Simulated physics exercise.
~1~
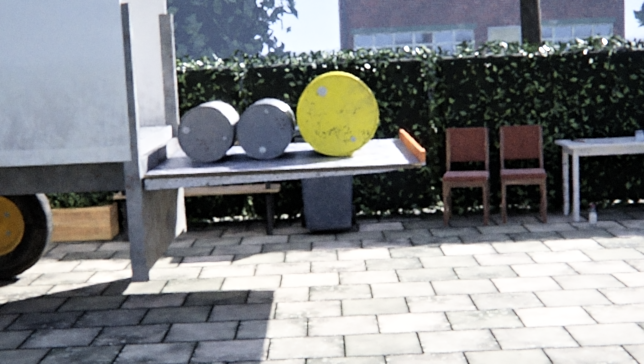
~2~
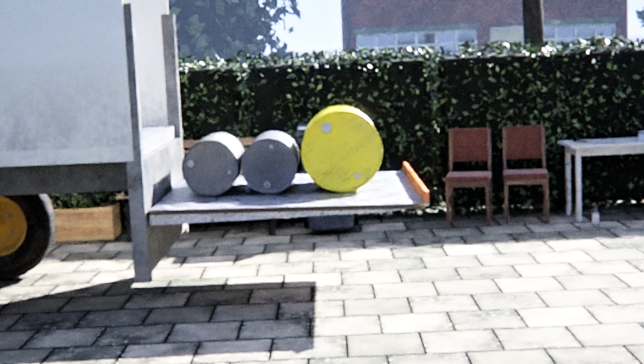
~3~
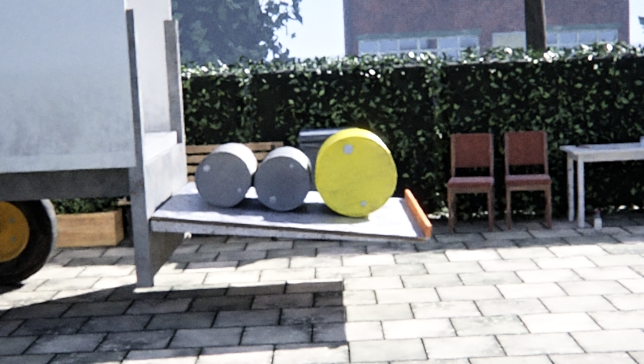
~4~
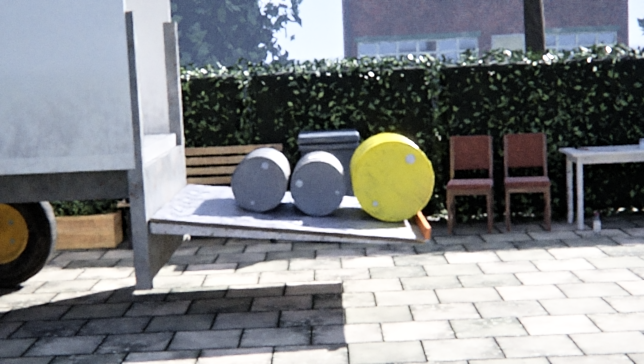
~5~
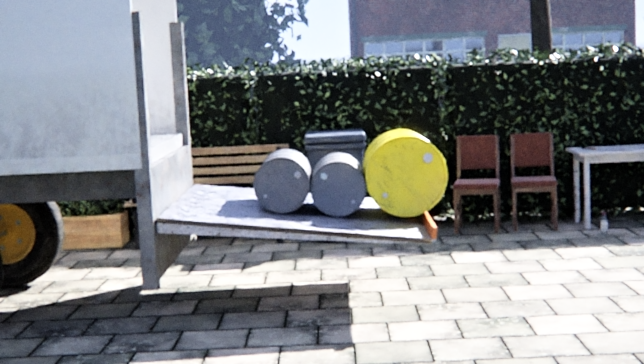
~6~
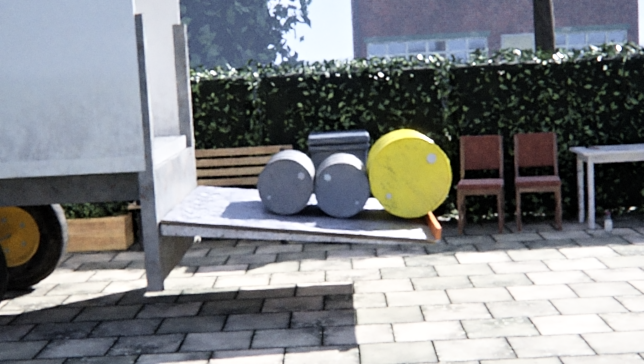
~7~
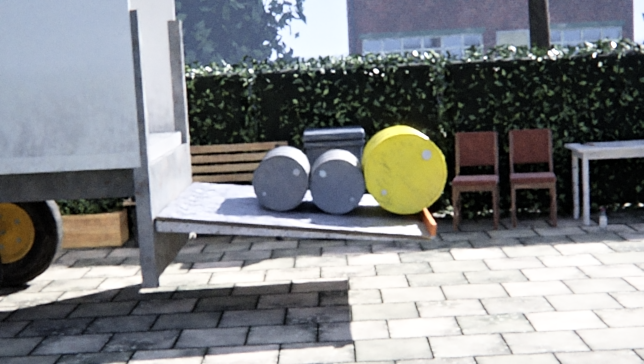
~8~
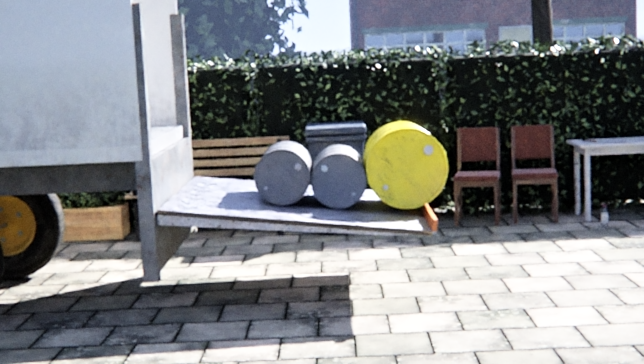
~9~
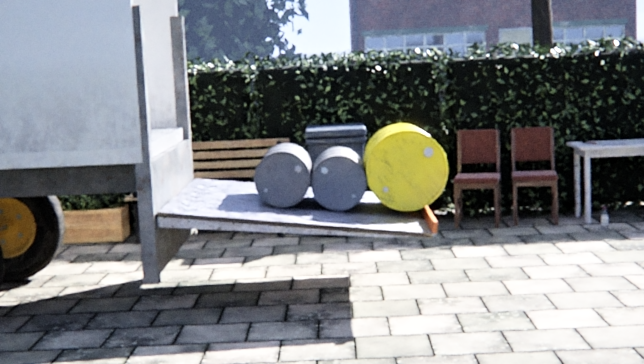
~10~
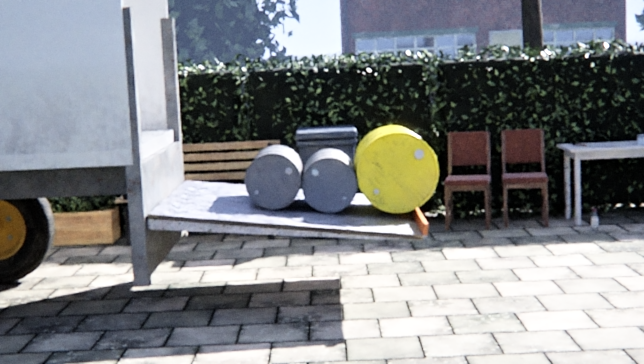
A big yellow drum and two smaller grey ones sat on a lorry's tail platform as it sank and tilted down to the right, then all three rolled toward the orange stop at its edge, where they were held and came to rest.
